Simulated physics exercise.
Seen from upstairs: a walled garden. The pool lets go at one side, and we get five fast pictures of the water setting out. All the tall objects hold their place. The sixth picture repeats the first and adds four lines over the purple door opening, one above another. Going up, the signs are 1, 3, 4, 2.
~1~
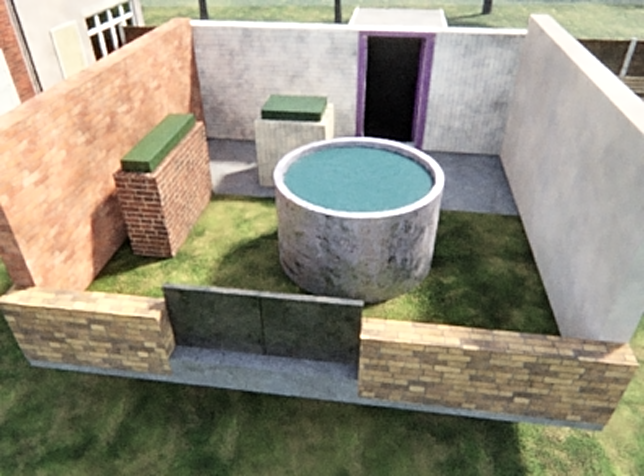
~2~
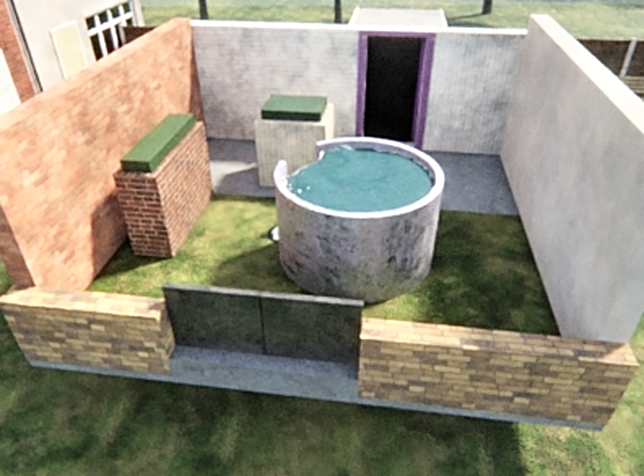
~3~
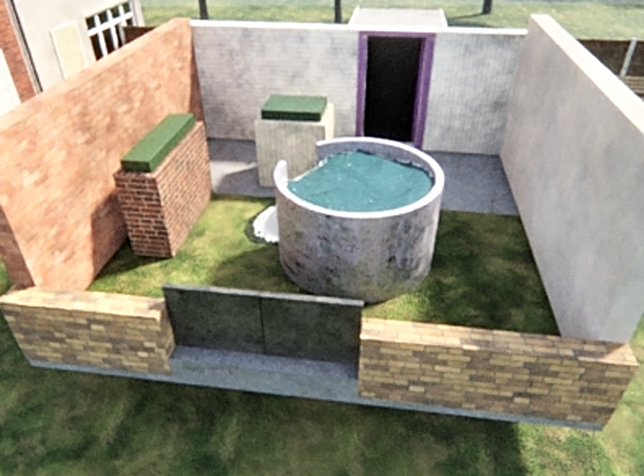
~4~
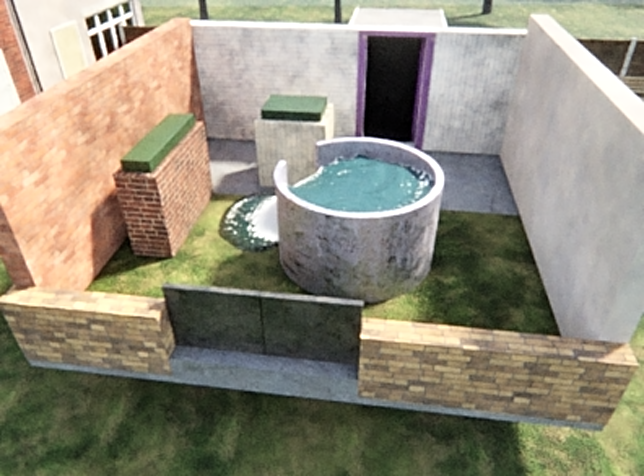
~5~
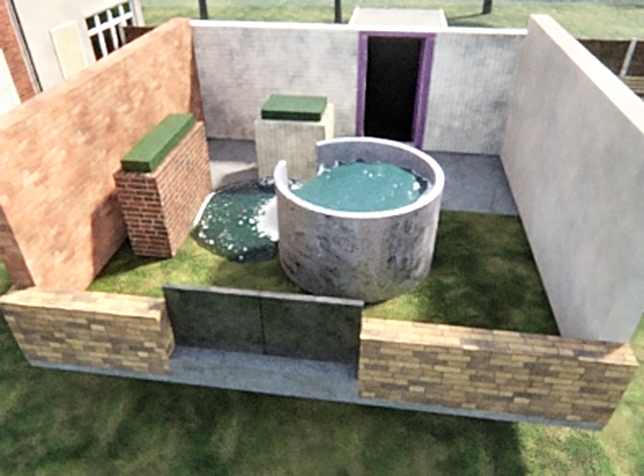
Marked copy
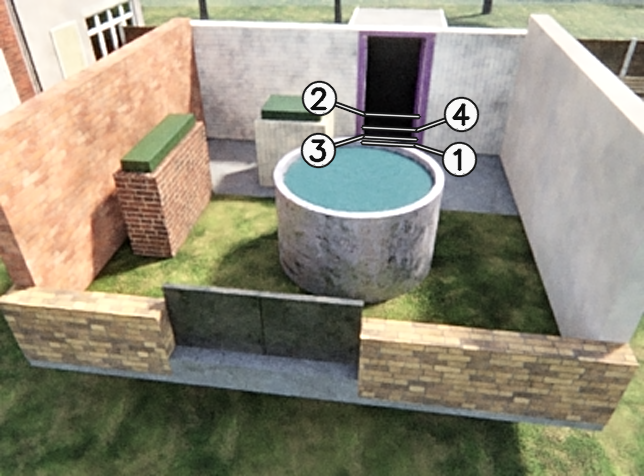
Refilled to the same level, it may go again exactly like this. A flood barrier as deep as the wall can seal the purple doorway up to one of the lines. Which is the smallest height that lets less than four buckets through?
Take 1.
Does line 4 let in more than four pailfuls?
No.
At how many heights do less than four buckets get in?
All of them.
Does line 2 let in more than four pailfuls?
No, that is safe.
On the marked copy, 1 at (388, 144); 2 at (391, 115); 3 at (389, 138); 4 at (390, 128); from the bottom up 1, 3, 4, 2.
With 1, a splash gets over, under a bucket.
With 2, nothing gets over.
With 3, nothing gets over.
With 4, nothing gets over.
